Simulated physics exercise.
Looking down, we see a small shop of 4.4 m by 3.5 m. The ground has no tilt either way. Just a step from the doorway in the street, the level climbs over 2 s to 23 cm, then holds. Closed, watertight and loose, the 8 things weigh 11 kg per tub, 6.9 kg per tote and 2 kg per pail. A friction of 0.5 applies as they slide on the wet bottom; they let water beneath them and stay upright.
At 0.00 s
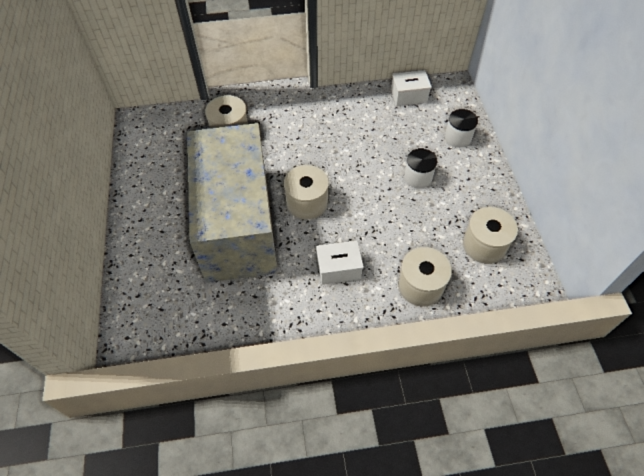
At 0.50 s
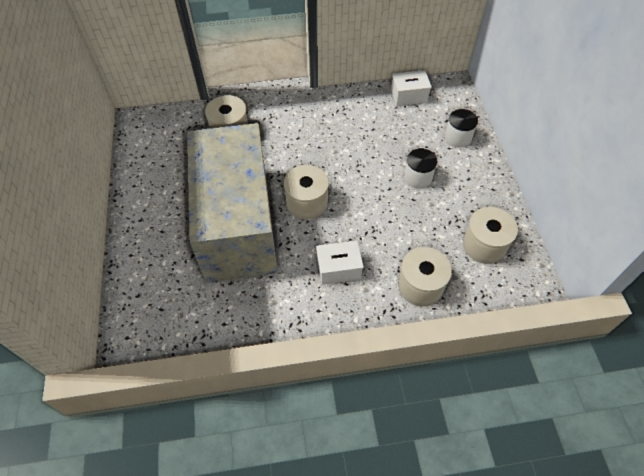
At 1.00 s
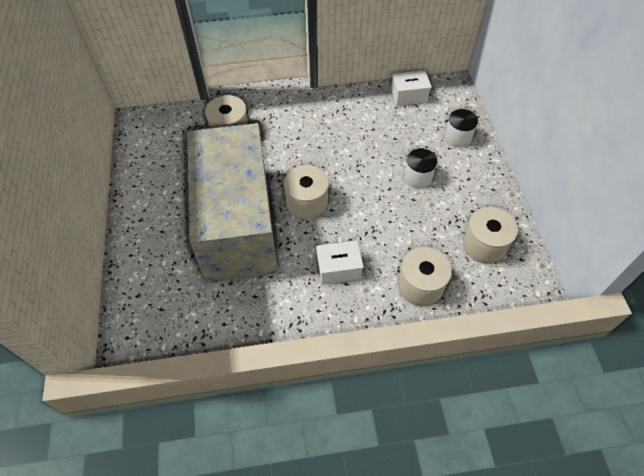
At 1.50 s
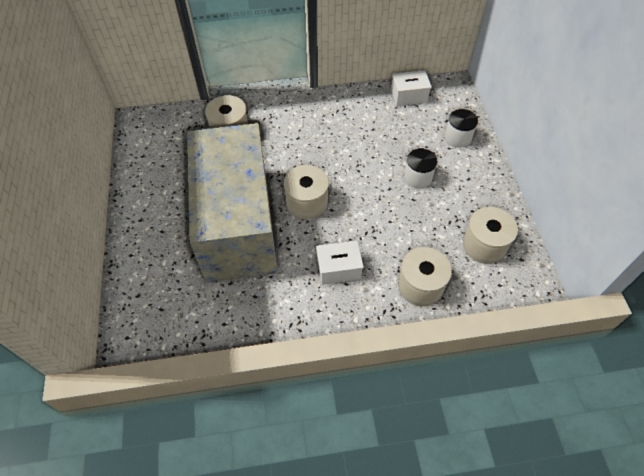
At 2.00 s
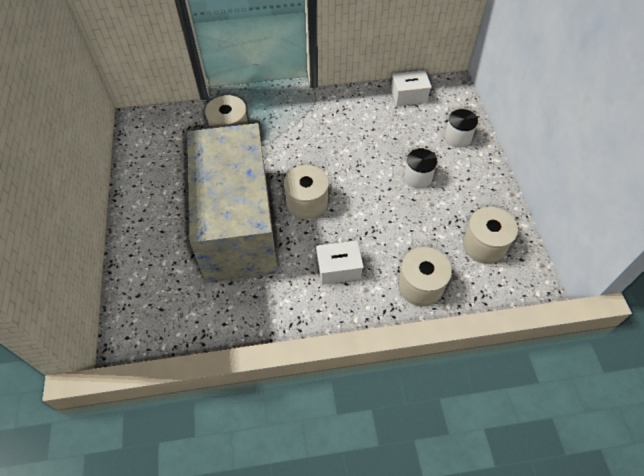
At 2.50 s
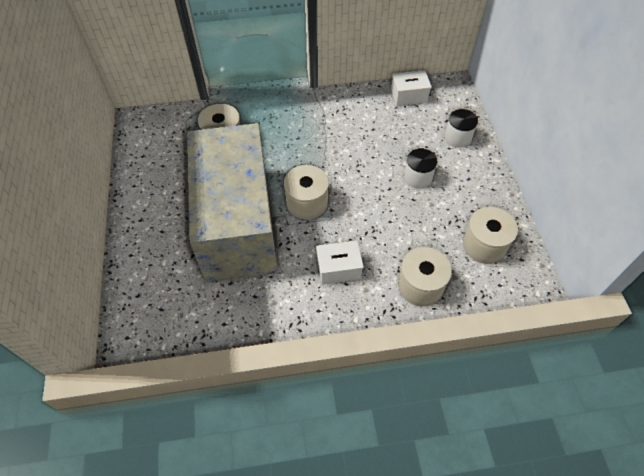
Teal water spreads over the dark and pale paving outside a small shop, seen from high above by a still camera. On the speckled floor stand a long, blue-blotched block at left, four round beige tubs, two white boxes and two black-topped white containers. The water deepens, enters through the doorway at the back and fans across the floor, and the tub beside it shifts slightly left while everything else stays put.
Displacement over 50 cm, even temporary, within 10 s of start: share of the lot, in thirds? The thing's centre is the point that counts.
It will be a large share, two thirds or greater.
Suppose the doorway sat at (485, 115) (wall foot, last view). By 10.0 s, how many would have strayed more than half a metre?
Result: 7 of them.
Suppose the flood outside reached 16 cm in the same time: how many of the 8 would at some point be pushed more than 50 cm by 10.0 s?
Then it comes to 4.
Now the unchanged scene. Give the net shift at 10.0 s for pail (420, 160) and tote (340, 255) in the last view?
Respectively 120 and 100 centimetres.
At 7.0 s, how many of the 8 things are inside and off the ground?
Total: 7.
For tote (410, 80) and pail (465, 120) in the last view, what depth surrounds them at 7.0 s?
Roughly 1 and 3 cm.
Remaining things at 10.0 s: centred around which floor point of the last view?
I'd say about (330, 206) in the last view.
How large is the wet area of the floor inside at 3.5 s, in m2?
About 7.0 m2 is covered.
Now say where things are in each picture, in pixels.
In the first frame, a tub at (225, 110) rests on the ground; a tote at (412, 80), on the bottom; 0.0 m2 under water; 0 of 8 have shifted.
In the second frame, a tub at (225, 110), on the bottom; a tote at (412, 80), on the bottom; 0.0 m2 under water; 0 of 8 have shifted.
In the third frame, a tub at (225, 110), on the bottom; a tote at (412, 80) rests on the ground; 0.0 m2 under water; 0 of 8 have shifted.
In the fourth frame, a tub at (225, 110), on the bottom; a tote at (412, 80) rests on the ground; 0.0 m2 under water; 0 of 8 have shifted.
In the fifth frame, a tub at (225, 110), on the bottom; a tote at (412, 80) rests on the ground; water covers 0.7 m2; 0 of 8 have shifted.
In the sixth frame, a tub at (218, 118), on the bottom, 15 cm from its start; a tote at (412, 80), on the bottom; 1.7 m2 under water; 1 of 8 have shifted.
After 3.5 s 2 of 8 are over 50 cm from their spots; 0 afloat.
After 4.5 s 3 of 8 are over 50 cm from their spots; 1 afloat.
After 7.0 s 4 of 8 are over 50 cm from their spots; 7 afloat.
After 10.0 s 7 of 8 are over 50 cm from their spots, and 7 have been at some point; 8 afloat.
